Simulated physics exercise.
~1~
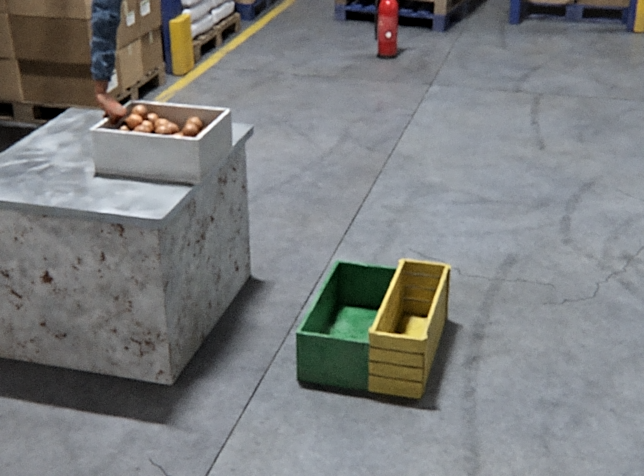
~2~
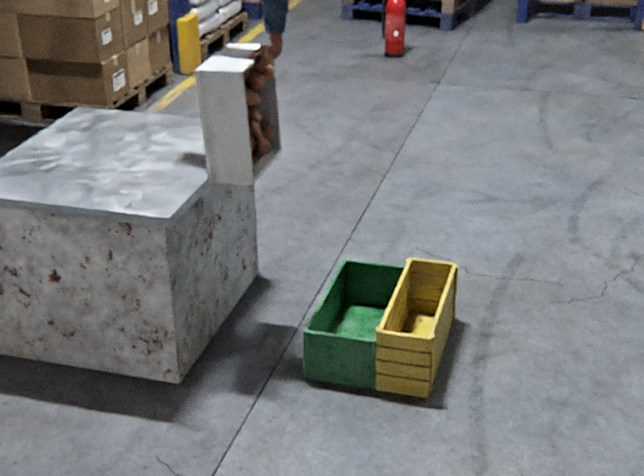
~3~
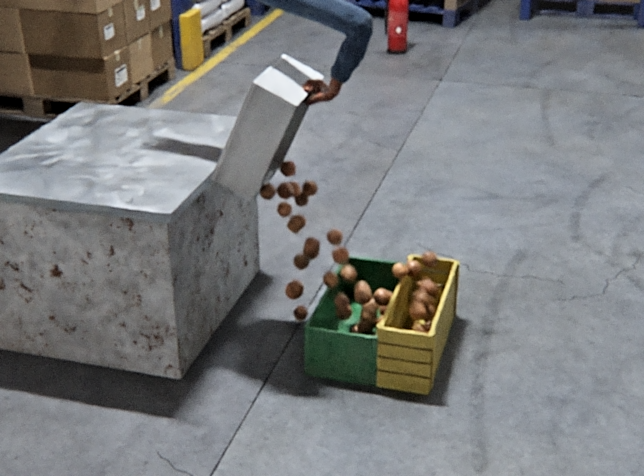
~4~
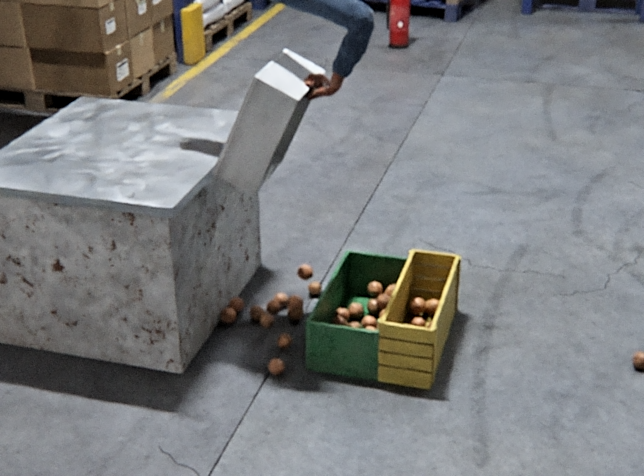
A hand tips a white box of round brown pieces into two bins, spilling some short.
